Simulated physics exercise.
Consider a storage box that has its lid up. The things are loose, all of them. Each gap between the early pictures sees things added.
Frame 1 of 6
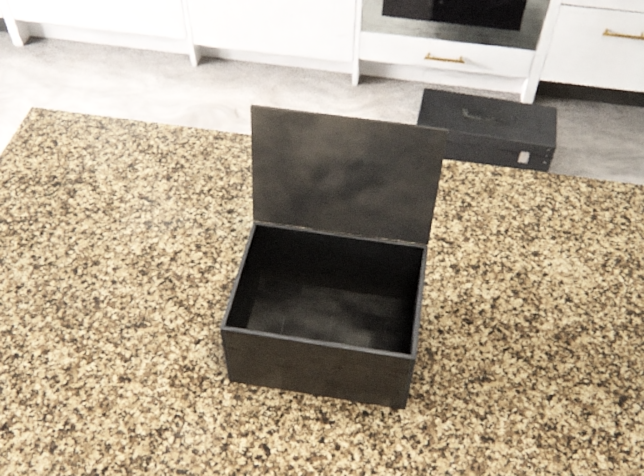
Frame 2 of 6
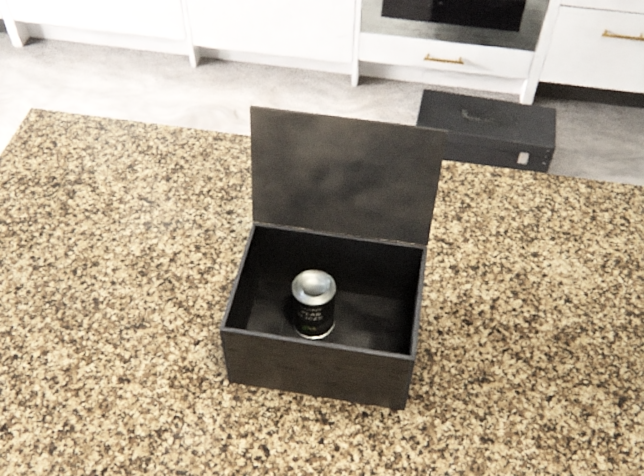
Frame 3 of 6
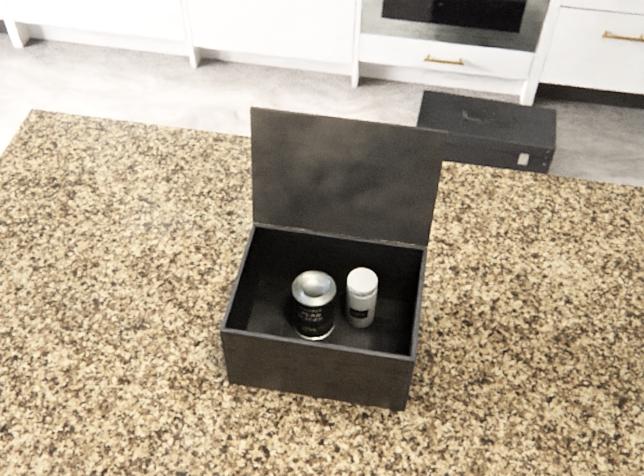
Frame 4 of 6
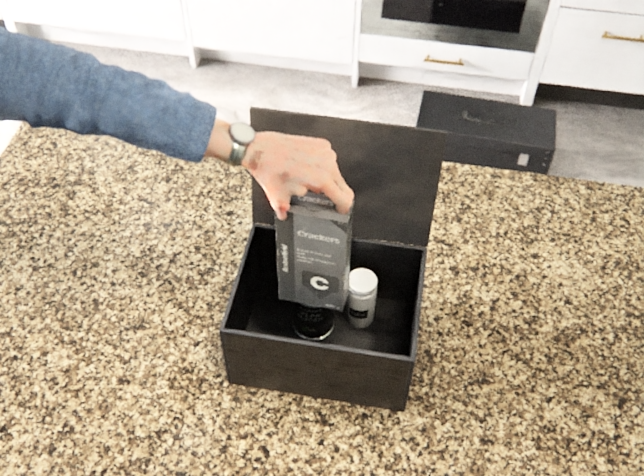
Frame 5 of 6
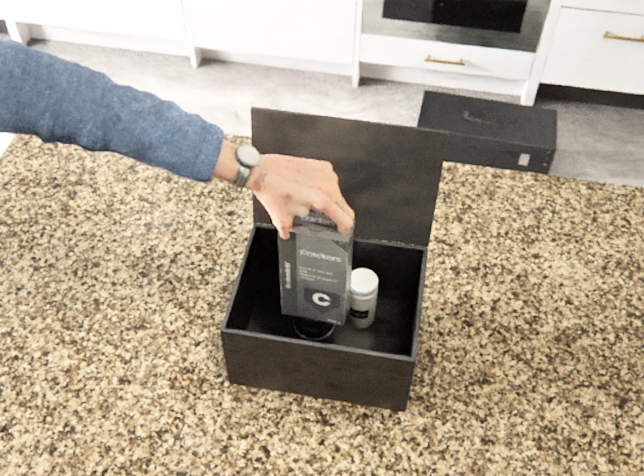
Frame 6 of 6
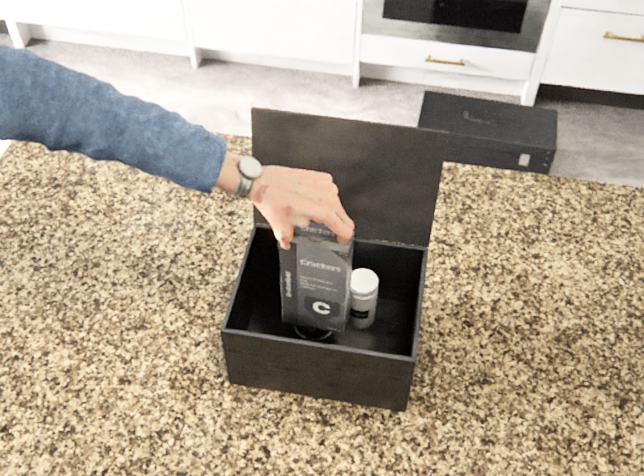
A black tin, then a white-capped container appear in an open box before a hand lowers in a grey packet.
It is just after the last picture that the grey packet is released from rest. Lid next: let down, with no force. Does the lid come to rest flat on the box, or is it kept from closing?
Gapes.
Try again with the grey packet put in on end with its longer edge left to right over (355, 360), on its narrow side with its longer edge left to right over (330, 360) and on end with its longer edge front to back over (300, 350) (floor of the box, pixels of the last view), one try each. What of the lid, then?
Try 1: Lid stays raised; try 2: Lid goes down; try 3: Lid stays raised.
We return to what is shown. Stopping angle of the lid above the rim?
The answer is about 12 degrees.
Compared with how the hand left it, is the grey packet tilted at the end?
In the end, it winds up askew.
Then, 1.00 s later than the last frame, lid starting down; grey packet tilted by 57° near (330, 327).
Then, 1.70 s later than the last frame, lid 53° above the rim; grey packet tilted by 56° near (333, 327).
Then, 2.20 s later than the last frame, lid 15° above the rim; grey packet tilted by 56° near (336, 327).
When it is over, lid 13° above the rim; lying over in the box, grey packet; the other 2 as before. End places, in pixels of the last picture, grey packet near (336, 325).
